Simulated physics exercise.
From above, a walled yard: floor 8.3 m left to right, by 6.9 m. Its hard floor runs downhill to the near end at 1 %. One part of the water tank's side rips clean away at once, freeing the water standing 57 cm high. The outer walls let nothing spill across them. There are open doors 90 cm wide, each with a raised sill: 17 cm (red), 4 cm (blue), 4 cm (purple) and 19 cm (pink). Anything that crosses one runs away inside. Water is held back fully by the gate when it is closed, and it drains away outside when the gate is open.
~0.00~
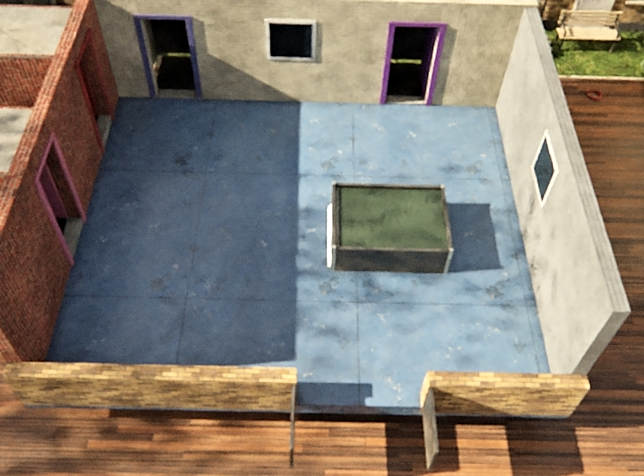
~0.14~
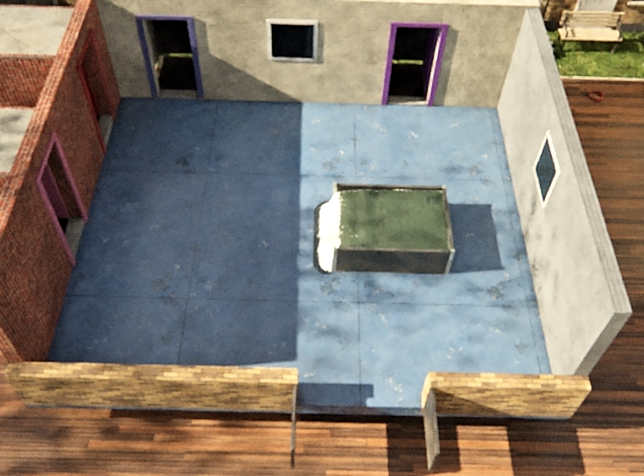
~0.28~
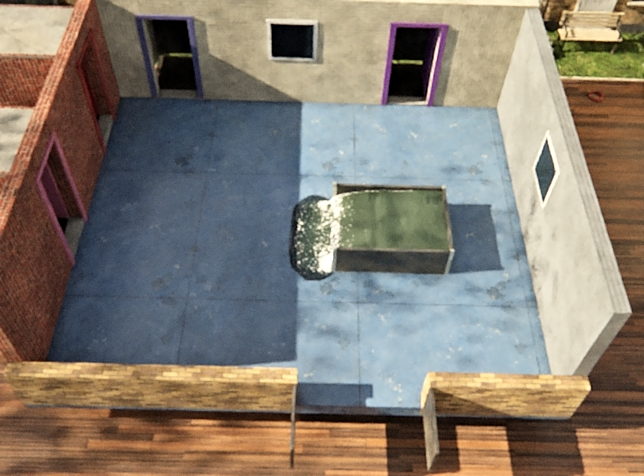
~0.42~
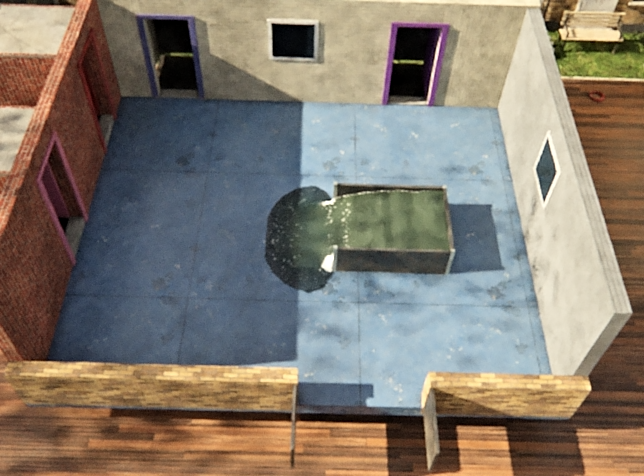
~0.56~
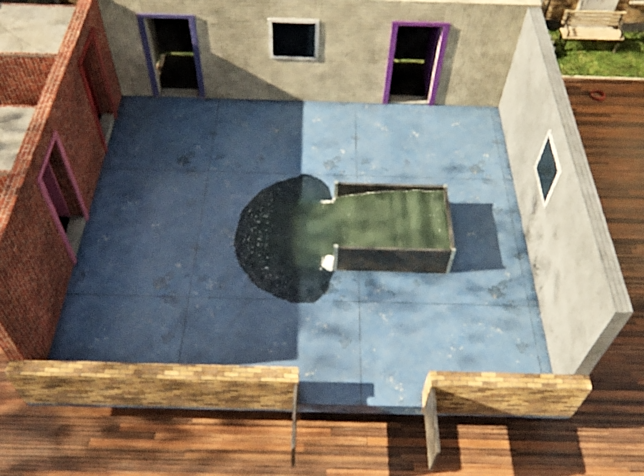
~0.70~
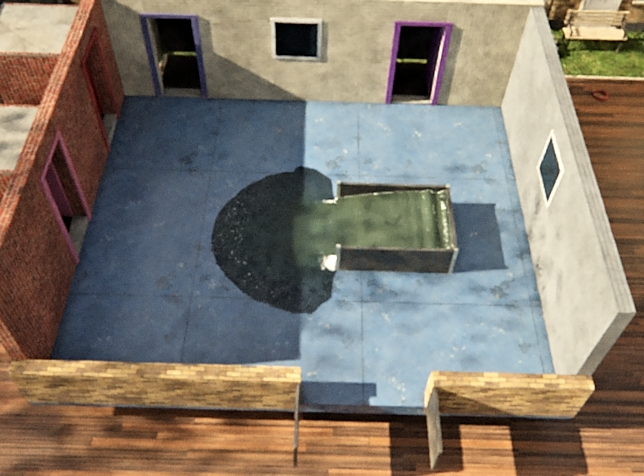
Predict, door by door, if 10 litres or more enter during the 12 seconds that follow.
My prediction: At the red door the limit will hold; at the blue door the limit will be broken; at the purple door the limit will hold; at the pink door the limit will hold.
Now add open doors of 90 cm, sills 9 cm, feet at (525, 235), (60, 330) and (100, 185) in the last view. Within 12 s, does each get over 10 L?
Per doorway, in order: Insufficient / sufficient / sufficient.
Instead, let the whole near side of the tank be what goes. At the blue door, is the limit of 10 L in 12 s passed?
Then blue does not exceed it.
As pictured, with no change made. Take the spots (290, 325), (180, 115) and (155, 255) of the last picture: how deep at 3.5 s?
Approximately 1, 2 and 3 centimetres, going through them in turn.
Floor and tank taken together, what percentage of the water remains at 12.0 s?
I'd put it at some 94 percent still there.
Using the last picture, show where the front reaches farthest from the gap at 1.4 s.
About (102, 248) in the last view.
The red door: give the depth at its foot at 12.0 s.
Roughly 2.5 cm deep.
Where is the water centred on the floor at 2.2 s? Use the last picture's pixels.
Near (270, 236).
After 1.4 s water covers 25 % of the floor and is deepest (23 cm) near (326, 246); red door not reached, blue door not reached, purple door not reached, pink door not reached.
After 2.2 s water covers 40 % of the floor and is deepest (20 cm) near (85, 239); red door not reached, blue door not reached, purple door not reached, pink door 19 cm at the sill, 0 L in.
After 3.5 s water covers 45 % of the floor and is deepest (27 cm) near (44, 382); red door 12 cm at the sill, 0 L in, blue door 5 cm at the sill, 0 L in, purple door not reached, pink door 16 cm at the sill, 0 L in.
After 7.0 s water covers 55 % of the floor and is deepest (10 cm) near (44, 382); red door 6 cm at the sill, 0 L in, blue door 5 cm at the sill, 22 L in, purple door not reached, pink door 7 cm at the sill, 0 L in.
After 12.0 s water covers 75 % of the floor and is deepest (8 cm) near (44, 382); red door 2 cm at the sill, 0 L in, blue door 1 cm at the sill, 23 L in, purple door not reached, pink door 3 cm at the sill, 0 L in.
